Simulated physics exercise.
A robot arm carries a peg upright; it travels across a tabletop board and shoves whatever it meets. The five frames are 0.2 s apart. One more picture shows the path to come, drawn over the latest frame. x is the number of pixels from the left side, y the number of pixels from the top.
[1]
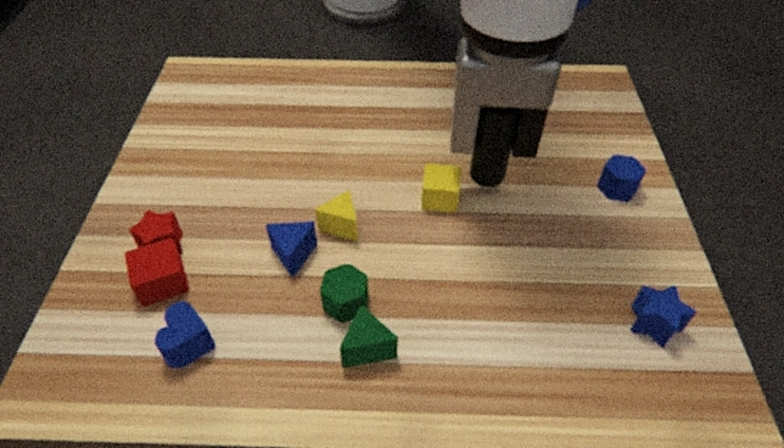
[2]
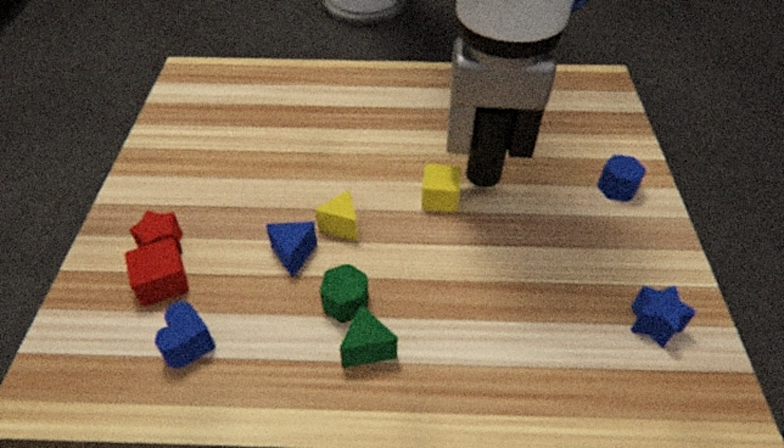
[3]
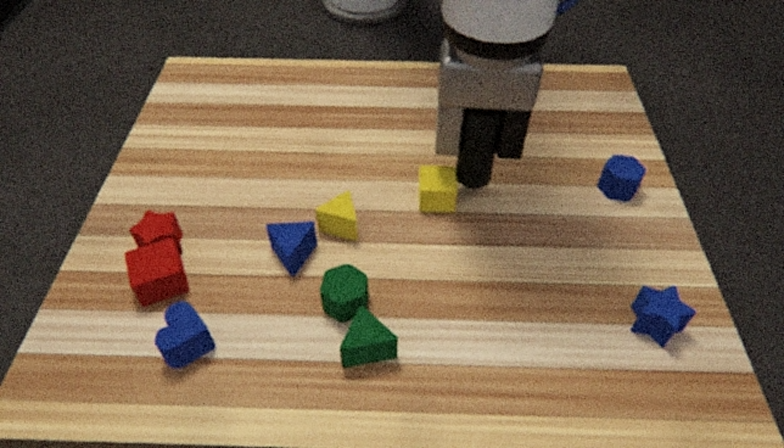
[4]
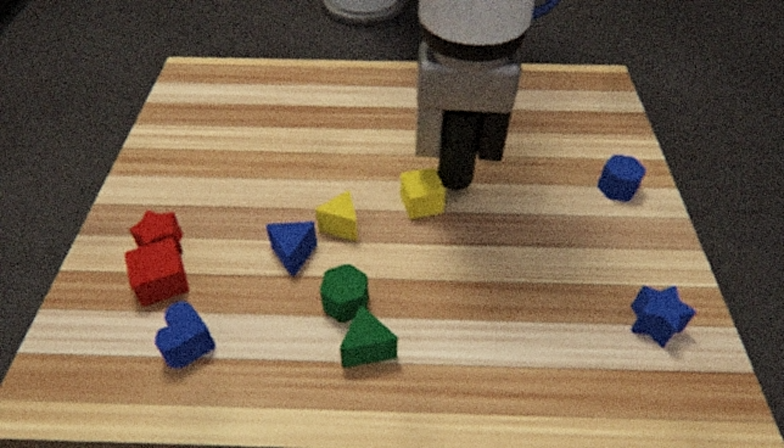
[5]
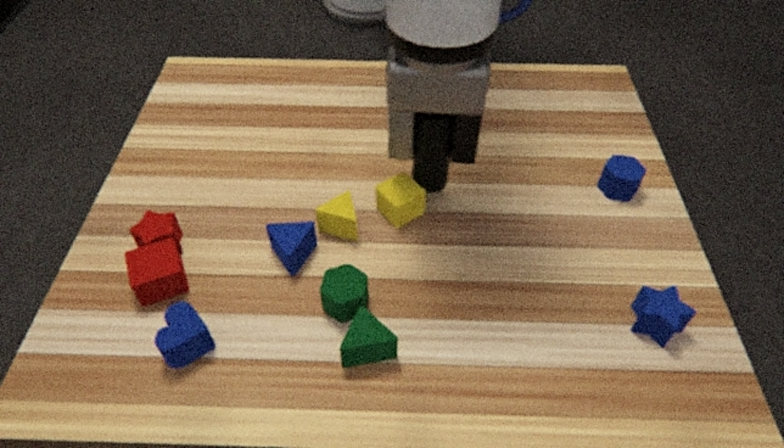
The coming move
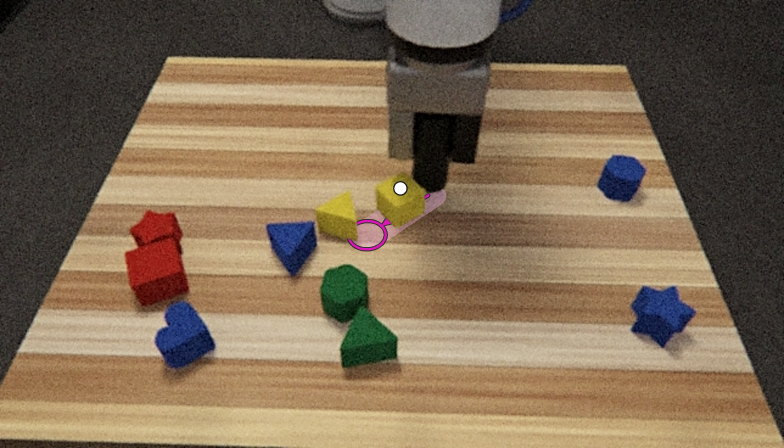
A robot arm with a dark peg moved left across a striped wooden board, pushing the yellow block toward the yellow triangle, while the scattered red, blue and green shapes stayed still.
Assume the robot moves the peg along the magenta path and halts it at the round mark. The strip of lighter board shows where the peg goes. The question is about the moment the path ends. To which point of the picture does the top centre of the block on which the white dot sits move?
Near (327, 221).
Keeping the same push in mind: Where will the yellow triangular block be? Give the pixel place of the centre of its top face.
Near (294, 214).
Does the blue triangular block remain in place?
Short answer: No.
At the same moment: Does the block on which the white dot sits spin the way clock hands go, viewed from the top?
Going by the path, yes.
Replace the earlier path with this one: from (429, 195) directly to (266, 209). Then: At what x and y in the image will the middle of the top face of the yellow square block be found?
The yellow square block ends near (350, 208).
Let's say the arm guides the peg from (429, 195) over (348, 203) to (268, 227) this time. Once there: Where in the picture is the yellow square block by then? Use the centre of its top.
Its top middle: (355, 209).
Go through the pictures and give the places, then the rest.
In the first picture, tip of the peg at (487, 175), middles of tops, blue triangular block at (289, 233), yellow triangular block at (340, 206), green hexagon at (344, 283), yellow square block at (442, 177).
In the second picture, peg at (484, 175), nothing pushed.
In the third picture, peg at (473, 177), yellow square block at (438, 177).
In the fourth picture, peg at (455, 178), yellow square block at (423, 182).
In the fifth picture, peg at (430, 181), blue triangular block at (289, 233), yellow triangular block at (340, 206), green hexagon at (344, 283), yellow square block at (400, 188).
The line goes from (429, 195) directly to (367, 235); the dot is on the yellow square block.
On the path given first. Halfway along, peg at (399, 200); yellow triangular block at (332, 208); yellow square block at (365, 205), turned 15° clockwise.
At the end, peg at (367, 221); blue triangular block at (278, 240), turned 20° clockwise; yellow triangular block at (294, 214); green hexagon unmoved; yellow square block at (327, 221), turned 35° clockwise.
